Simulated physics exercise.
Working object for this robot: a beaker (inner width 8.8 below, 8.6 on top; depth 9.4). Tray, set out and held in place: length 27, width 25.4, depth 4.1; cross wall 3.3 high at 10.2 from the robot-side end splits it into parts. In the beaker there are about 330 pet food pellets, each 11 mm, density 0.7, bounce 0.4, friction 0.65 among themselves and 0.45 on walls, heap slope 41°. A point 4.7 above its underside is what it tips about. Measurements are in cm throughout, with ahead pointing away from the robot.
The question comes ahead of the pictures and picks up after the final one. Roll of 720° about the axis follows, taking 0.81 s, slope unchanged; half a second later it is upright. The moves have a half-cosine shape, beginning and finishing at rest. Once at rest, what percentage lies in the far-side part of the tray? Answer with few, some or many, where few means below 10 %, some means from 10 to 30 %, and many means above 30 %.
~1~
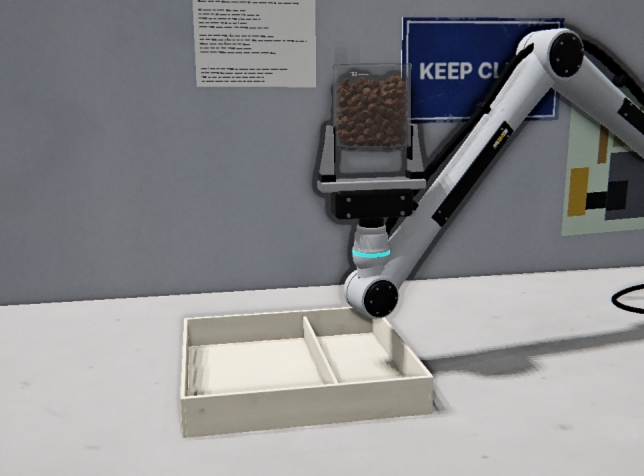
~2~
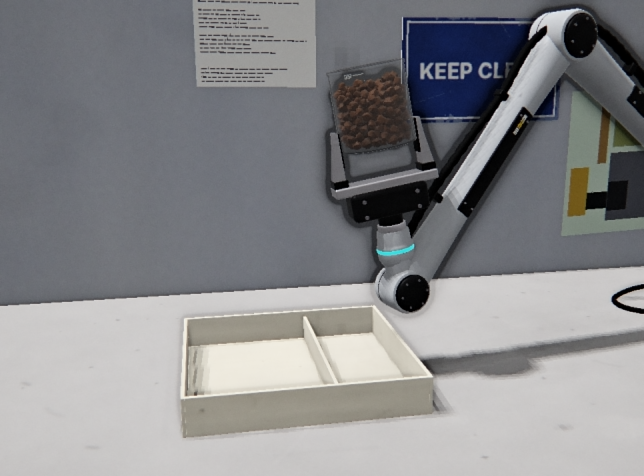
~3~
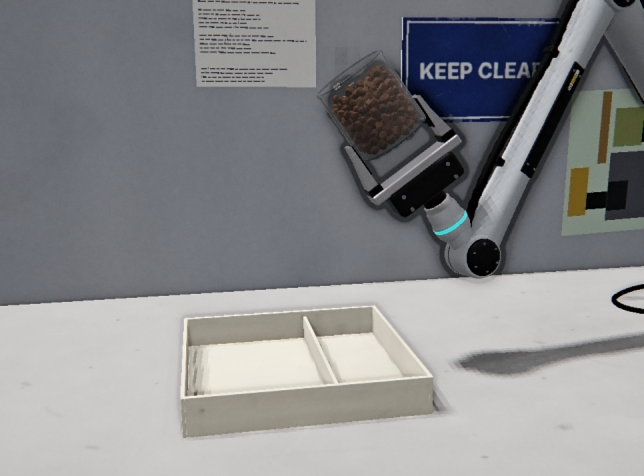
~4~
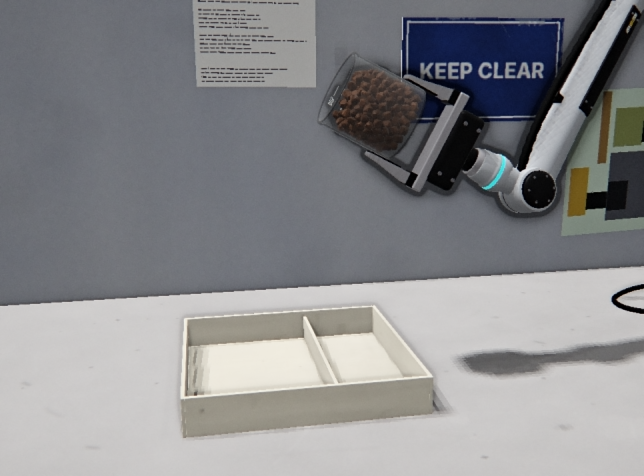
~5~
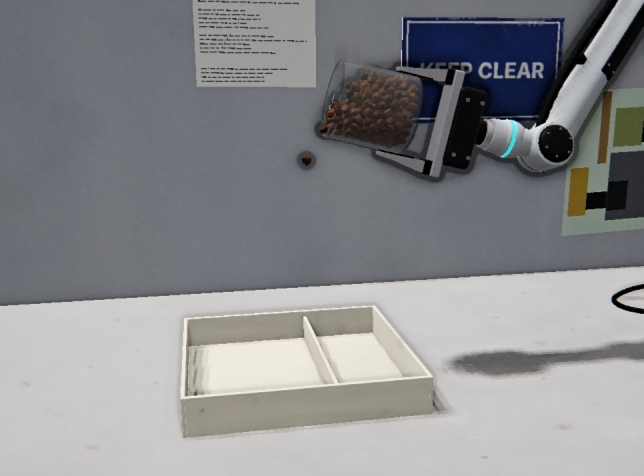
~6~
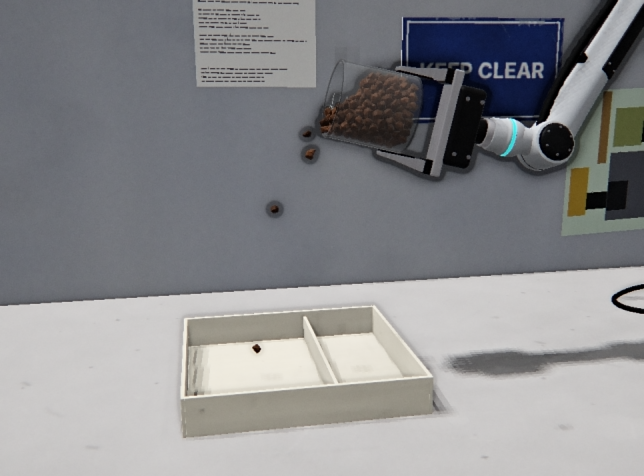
Few - below 10 %.
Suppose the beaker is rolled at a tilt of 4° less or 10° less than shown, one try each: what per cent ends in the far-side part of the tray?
5 % and 0 %.
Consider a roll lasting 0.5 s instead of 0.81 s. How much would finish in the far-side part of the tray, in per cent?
It would then come to about 5 per cent.
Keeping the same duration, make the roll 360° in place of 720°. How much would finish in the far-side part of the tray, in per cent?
Then about 15 percent.
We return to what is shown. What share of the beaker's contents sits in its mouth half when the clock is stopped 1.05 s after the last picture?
It comes to around 40 per cent, more or less.
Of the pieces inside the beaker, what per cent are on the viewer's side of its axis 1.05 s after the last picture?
Estimated share: About 50 %.
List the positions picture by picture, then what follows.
In the first picture, beaker middle at (372, 107), upright; upper third of the load around (374, 94), from x 340 to 405, top at y 80; 326 in the beaker.
In the second picture, beaker middle at (372, 107), tipped 10°; upper third of the load around (375, 95), from x 340 to 405, top at y 75.
In the third picture, beaker middle at (372, 107), tipped 35°; upper third of the load around (377, 93), from x 335 to 415, top at y 70.
In the fourth picture, beaker middle at (372, 107), tipped 62°; upper third of the load around (376, 91), from x 335 to 415, top at y 70.
In the fifth picture, beaker middle at (372, 107), tipped 76°; upper third of the load around (381, 91), from x 305 to 415, top at y 75; 325 in the beaker, 1 in flight or on a rim.
In the sixth picture, beaker middle at (372, 107), tipped 77°; upper third of the load around (383, 93), from x 255 to 415, top at y 75; 321 in the beaker, 1 in the far-side part, 4 in flight or on a rim.
Then, 0.52 s later, tipped 77°, highest piece 39 above the table; 309 in the beaker, 9 in the far-side part, 8 in flight or on a rim.
Then, 1.05 s later, tipped 41°, highest piece 37 above the table; 305 in the beaker, 19 in the far-side part, 2 on the table or floor.
Then, 1.51 s later, upright, highest piece 38 above the table; 305 in the beaker, 18 in the far-side part, 2 on the table or floor, 1 in the robot-side part.
Then, 2.21 s later, upright, highest piece 38 above the table; 305 in the beaker, 18 in the far-side part, 2 on the table or floor, 1 in the robot-side part.
At rest, 305 in the beaker, 18 in the far-side part, 2 on the table or floor, 1 in the robot-side part. That is 6 % in the far-side part of the tray.
